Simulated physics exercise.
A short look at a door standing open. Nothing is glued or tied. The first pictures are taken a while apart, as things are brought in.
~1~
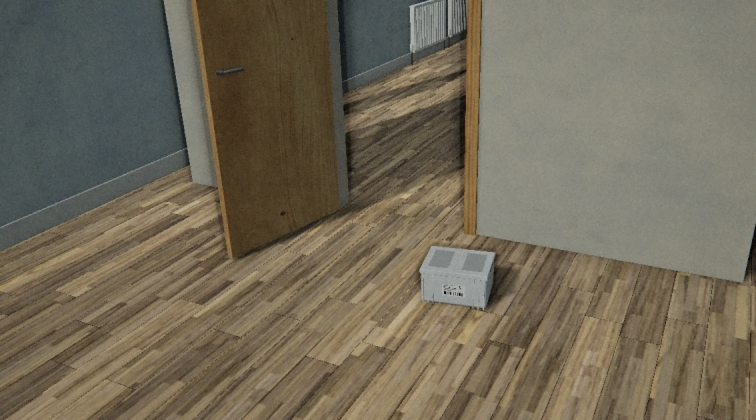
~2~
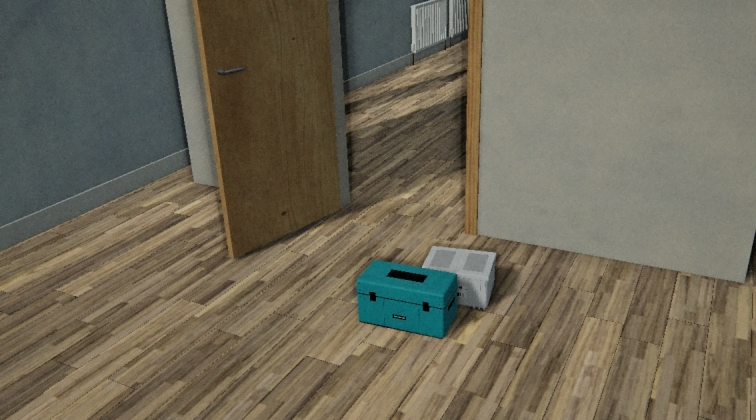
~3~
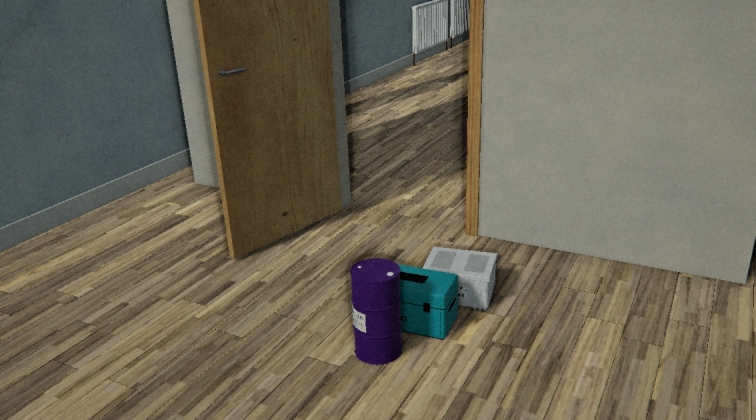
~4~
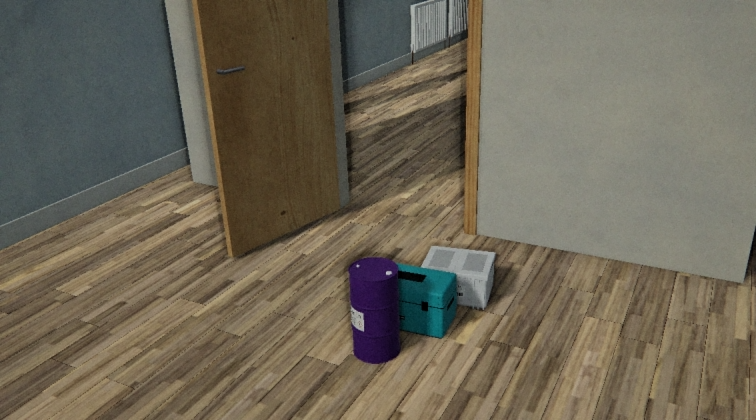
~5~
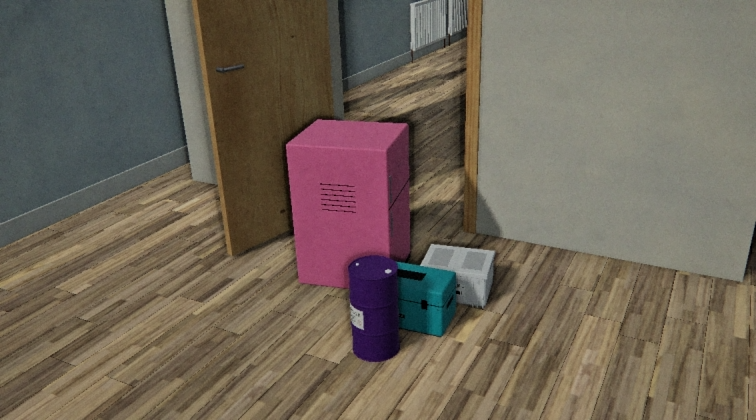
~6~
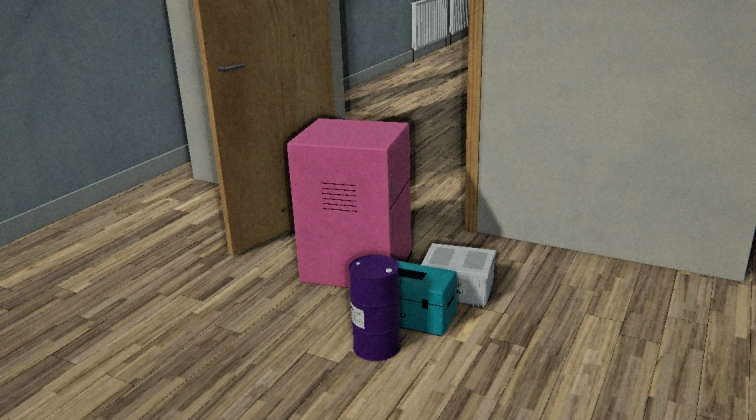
Nothing is seen in motion, not even the wooden door standing wide open between blue-grey and pale walls, viewed from a fixed, raised angle over a wood-plank floor. A white tote sits near the doorway, then a turquoise toolbox appears in front of it, followed by a purple canister at the left. Lastly, a tall pink appliance appears behind the canister, partly covering the still door.
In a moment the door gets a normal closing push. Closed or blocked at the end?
It jams.
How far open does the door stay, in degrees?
About 70°.
Then, 0.30 s on from there, door 97° open.
Then, 0.50 s on from there, door 84° open.
Then, 0.60 s on from there, door 76° open.
Then, 0.70 s on from there, door 72° open.
In the end, door 71° open; all 4 unmoved. At the end, from the last picture's camera, pink appliance near (356, 203).
